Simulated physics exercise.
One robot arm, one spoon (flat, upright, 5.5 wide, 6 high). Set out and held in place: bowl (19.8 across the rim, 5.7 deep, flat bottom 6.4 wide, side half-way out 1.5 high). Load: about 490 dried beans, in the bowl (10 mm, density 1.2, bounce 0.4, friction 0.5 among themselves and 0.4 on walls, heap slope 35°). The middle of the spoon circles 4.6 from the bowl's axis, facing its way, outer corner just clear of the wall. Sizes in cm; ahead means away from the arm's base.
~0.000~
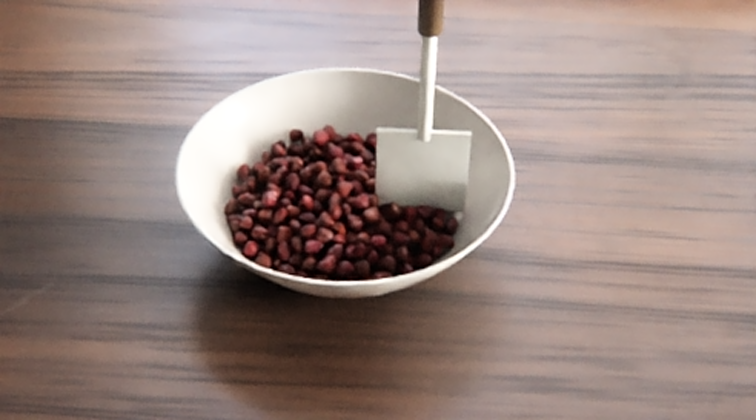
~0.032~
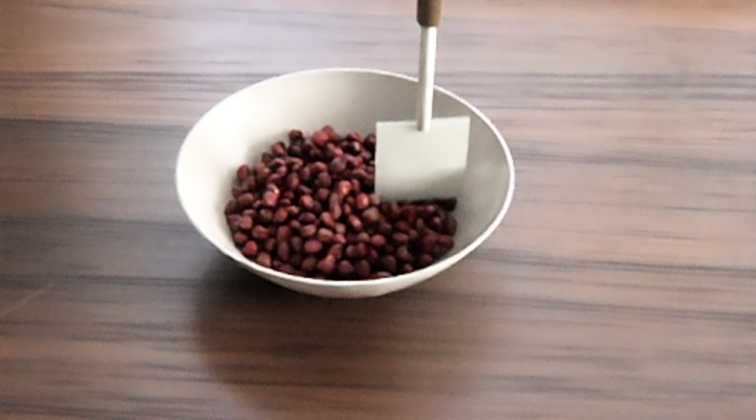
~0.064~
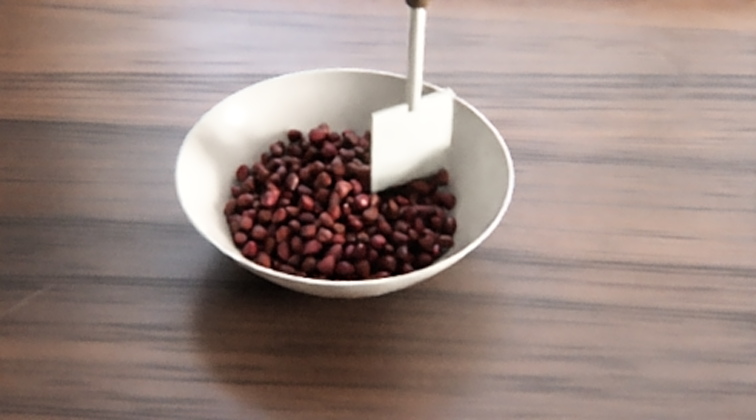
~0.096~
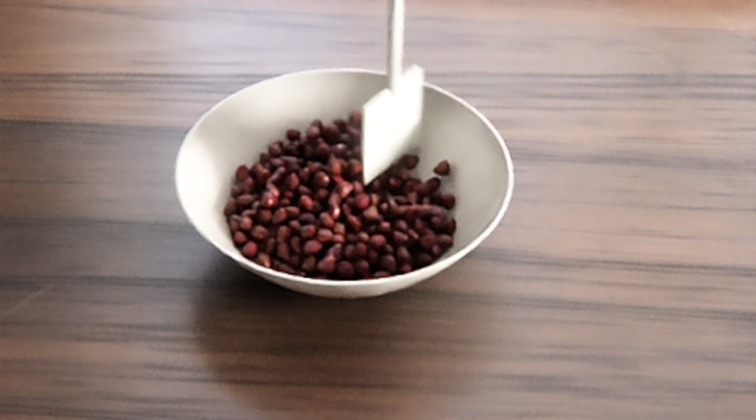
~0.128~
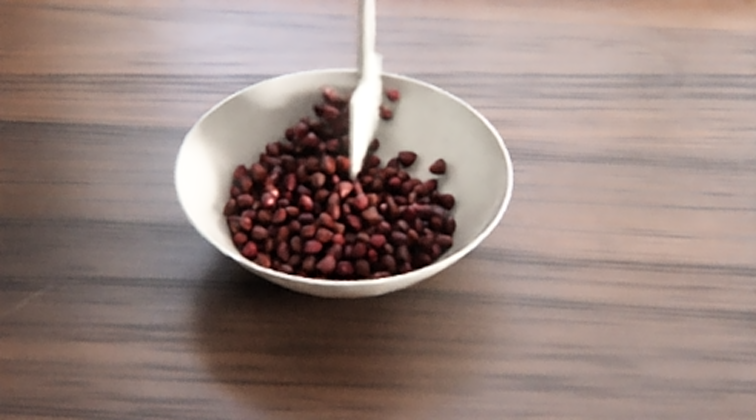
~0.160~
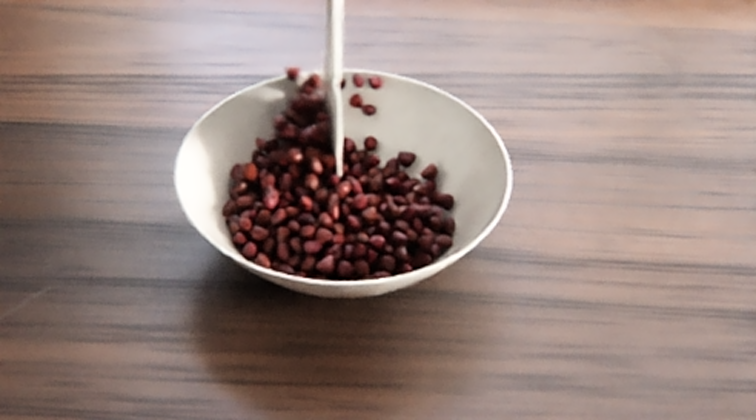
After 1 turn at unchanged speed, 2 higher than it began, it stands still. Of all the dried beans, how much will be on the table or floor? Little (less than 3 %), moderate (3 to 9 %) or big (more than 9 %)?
Answer: Moderate; 3 to 9 % of the dried beans finish on the table or floor.
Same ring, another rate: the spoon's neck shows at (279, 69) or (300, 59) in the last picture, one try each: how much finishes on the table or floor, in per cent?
Some 10 and 10 per cent.
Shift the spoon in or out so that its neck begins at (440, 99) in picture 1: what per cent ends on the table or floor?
About 0 per cent.
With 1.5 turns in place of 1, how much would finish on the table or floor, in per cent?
It would be near 10 per cent.
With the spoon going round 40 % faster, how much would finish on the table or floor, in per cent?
In that case some 15 per cent.
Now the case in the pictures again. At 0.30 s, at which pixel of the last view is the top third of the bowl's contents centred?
Around (291, 219).
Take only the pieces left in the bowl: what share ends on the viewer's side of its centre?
Roughly 55 per cent.
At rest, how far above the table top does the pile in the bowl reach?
About 5.0 cm.
After 0.30 s, 199° round, highest piece 8 above the table; 477 in the bowl, 3 on the table or floor, 7 in flight or on the tool.
After 0.43 s, 297° round, highest piece 8 above the table; 462 in the bowl, 18 on the table or floor, 7 in flight or on the tool.
After 0.70 s, 0° round, highest piece 5 above the table; 459 in the bowl, 28 on the table or floor.
After 1.40 s, 0° round, highest piece 5 above the table; 459 in the bowl, 28 on the table or floor.
At rest, 459 in the bowl, 28 on the table or floor. That is 6 % on the table or floor.
